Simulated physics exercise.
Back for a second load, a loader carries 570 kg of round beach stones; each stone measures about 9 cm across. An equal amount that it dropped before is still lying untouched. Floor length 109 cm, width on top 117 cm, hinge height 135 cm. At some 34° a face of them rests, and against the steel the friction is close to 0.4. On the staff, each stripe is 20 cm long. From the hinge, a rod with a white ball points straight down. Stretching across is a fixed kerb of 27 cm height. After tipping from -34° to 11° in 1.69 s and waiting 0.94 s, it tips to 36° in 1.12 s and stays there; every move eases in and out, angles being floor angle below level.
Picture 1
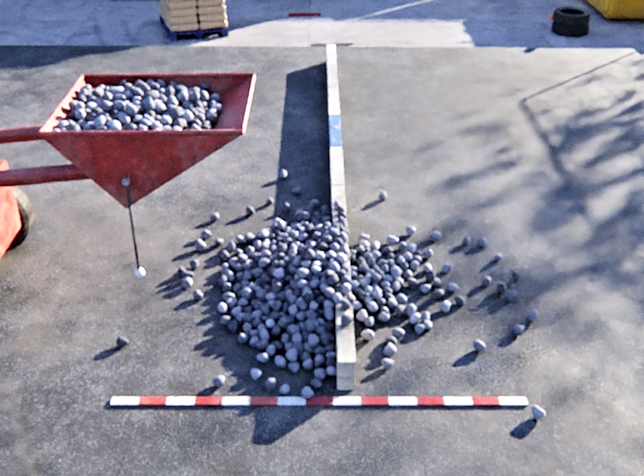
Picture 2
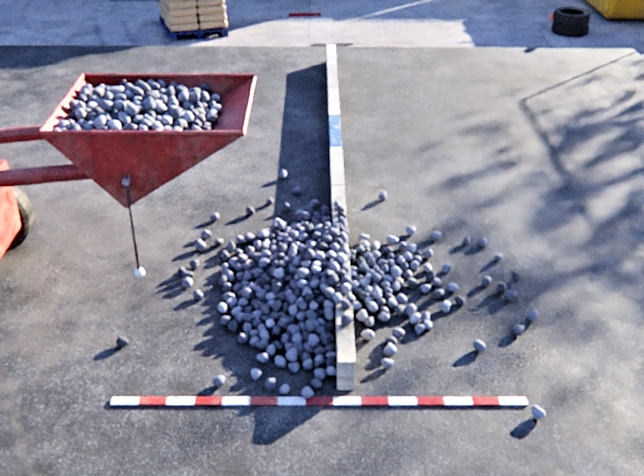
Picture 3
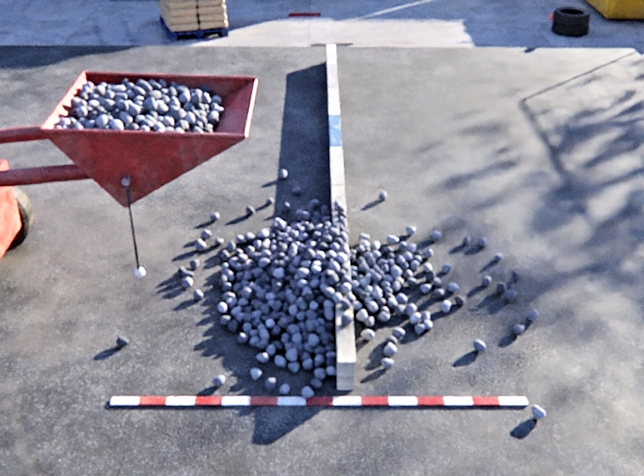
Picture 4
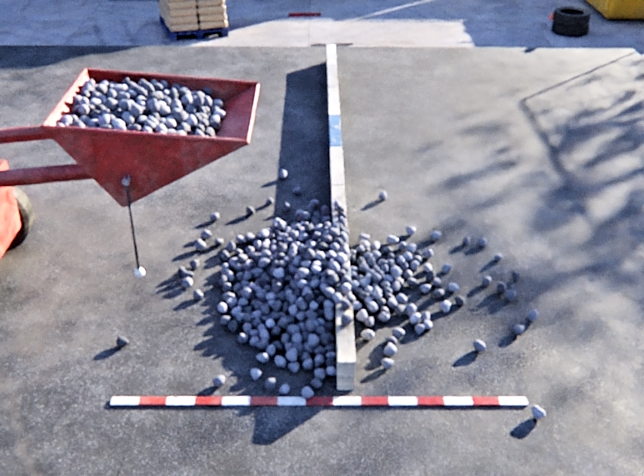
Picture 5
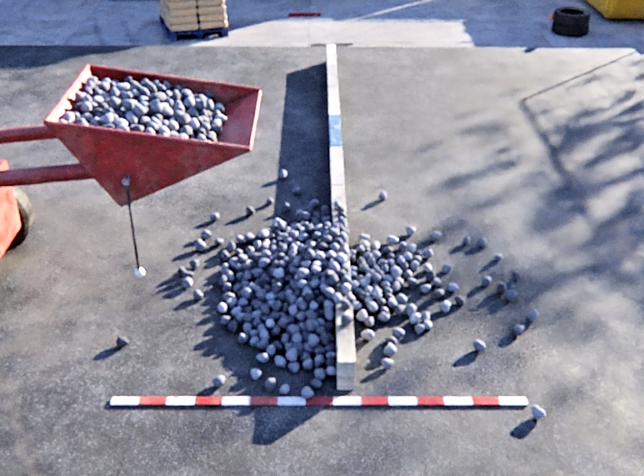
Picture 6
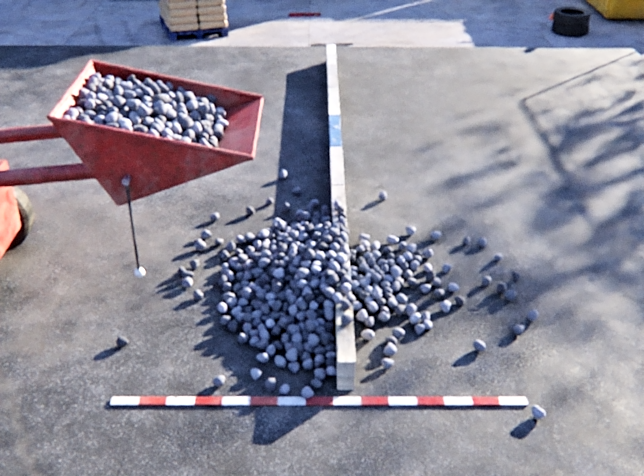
A red loader bucket full of round grey stones slowly tilted, its right-hand lip dipping slightly, while a pile of similar stones lay still on both sides of a pale kerb below.
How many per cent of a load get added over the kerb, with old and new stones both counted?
1 %.
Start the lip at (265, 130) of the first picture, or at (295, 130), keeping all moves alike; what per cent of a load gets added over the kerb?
The first would add around 10 per cent, the second around 35 per cent.
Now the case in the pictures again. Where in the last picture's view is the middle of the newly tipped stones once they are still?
Their centre rests close to (271, 266).
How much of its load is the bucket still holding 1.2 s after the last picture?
Roughly 95 per cent of its load.
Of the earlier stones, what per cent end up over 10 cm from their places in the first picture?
Close to 15 per cent.
Then, 0.7 s after the last picture the floor is at 4°; in per cent of one load, 100 in the bucket, 84 on this side of the kerb, 16 over the kerb; the foremost stones are at (511, 298).
Then, 1.2 s after the last picture the floor is at 11°; in per cent of one load, 94 in the bucket, 90 on this side of the kerb, 16 over the kerb; the foremost stones are at (511, 298).
Then, 3.6 s after the last picture the floor is at 36°; in per cent of one load, 0 in the bucket, 183 on this side of the kerb, 17 over the kerb; the foremost stones are at (511, 298).
Then, 6.4 s after the last picture the floor is at 36°; in per cent of one load, 0 in the bucket, 183 on this side of the kerb, 17 over the kerb; the foremost stones are at (511, 298). Net gain over the kerb, 1.
